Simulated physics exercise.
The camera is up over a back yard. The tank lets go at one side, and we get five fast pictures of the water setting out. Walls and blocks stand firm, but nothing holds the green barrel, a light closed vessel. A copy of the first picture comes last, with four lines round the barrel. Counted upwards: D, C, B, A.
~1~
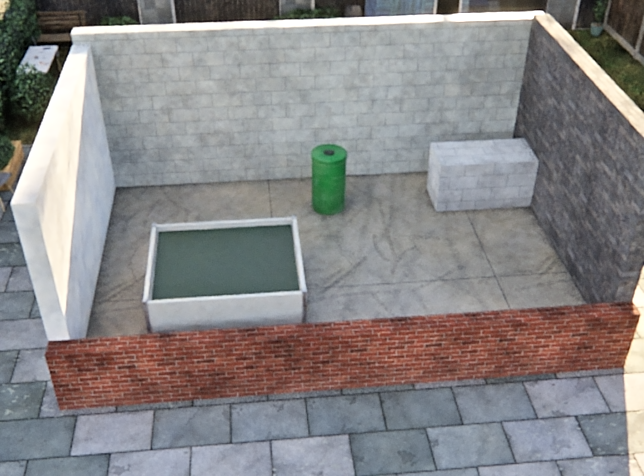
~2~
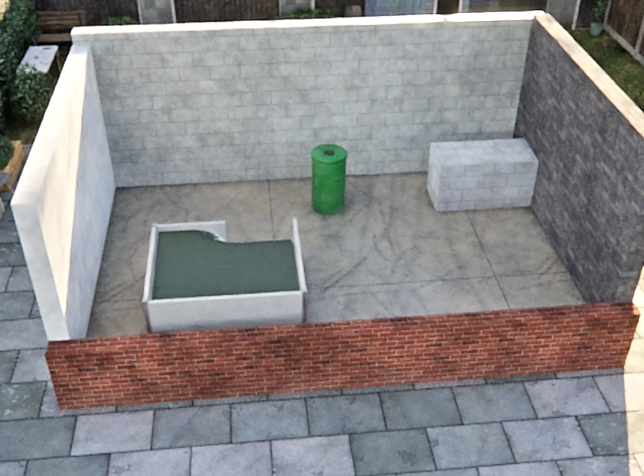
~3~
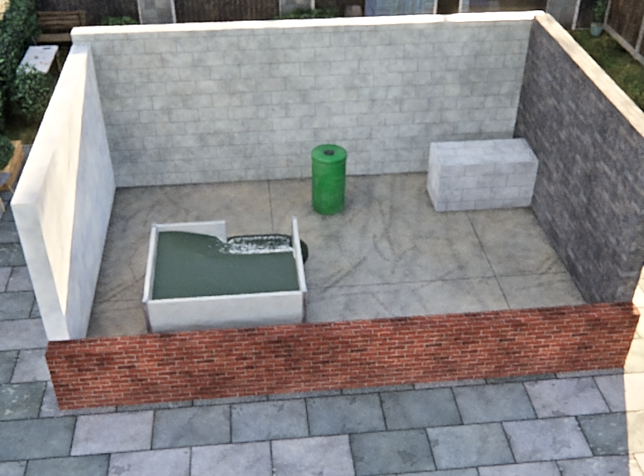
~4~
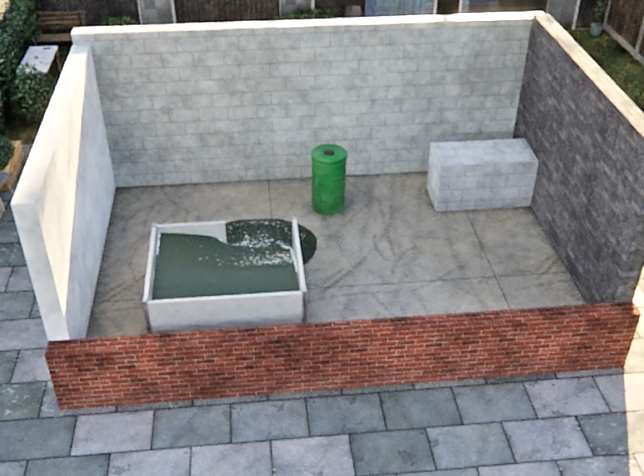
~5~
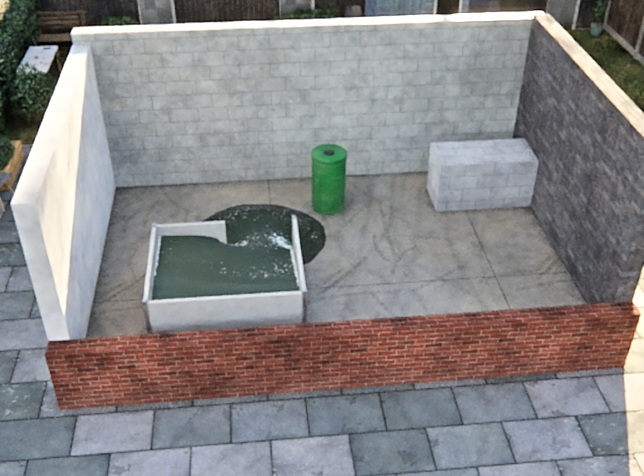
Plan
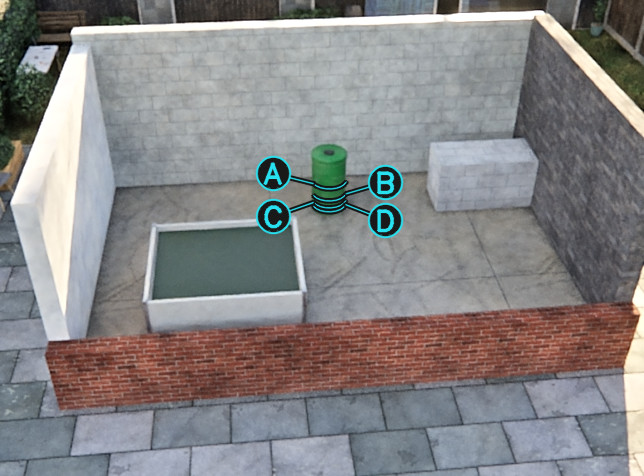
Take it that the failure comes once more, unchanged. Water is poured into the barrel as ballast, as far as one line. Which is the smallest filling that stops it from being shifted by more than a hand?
The answer is mark A.
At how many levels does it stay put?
One of them.
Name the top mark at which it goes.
Here it is mark B.
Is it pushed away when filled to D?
Yes, it does.
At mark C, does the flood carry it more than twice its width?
Yes, it does.
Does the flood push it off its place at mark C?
Yes, it does.
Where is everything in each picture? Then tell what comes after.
The first picture shows lid of the green barrel at (329, 153); tank full, its middle at (225, 262).
In the second picture, water covers 2 % of the ground, mostly out of sight from here.
In the third picture, water covers 4 % of the ground, mostly out of sight from here.
In the fourth picture, 7 % of the ground under water, its edge towards the barrel at (303, 230).
The fifth picture shows lid of the green barrel at (329, 153); 10 % of the ground under water, its edge towards the barrel at (301, 215).
In cyan, A at (331, 188); B at (331, 200); C at (330, 207); D at (330, 211); from the bottom up D, C, B, A.
For mark A, it does not move.
For mark B, it is pushed about its own width away.
For mark C, it is pushed about 3 times its own width away.
For mark D, it is pushed about 3 times its own width away.
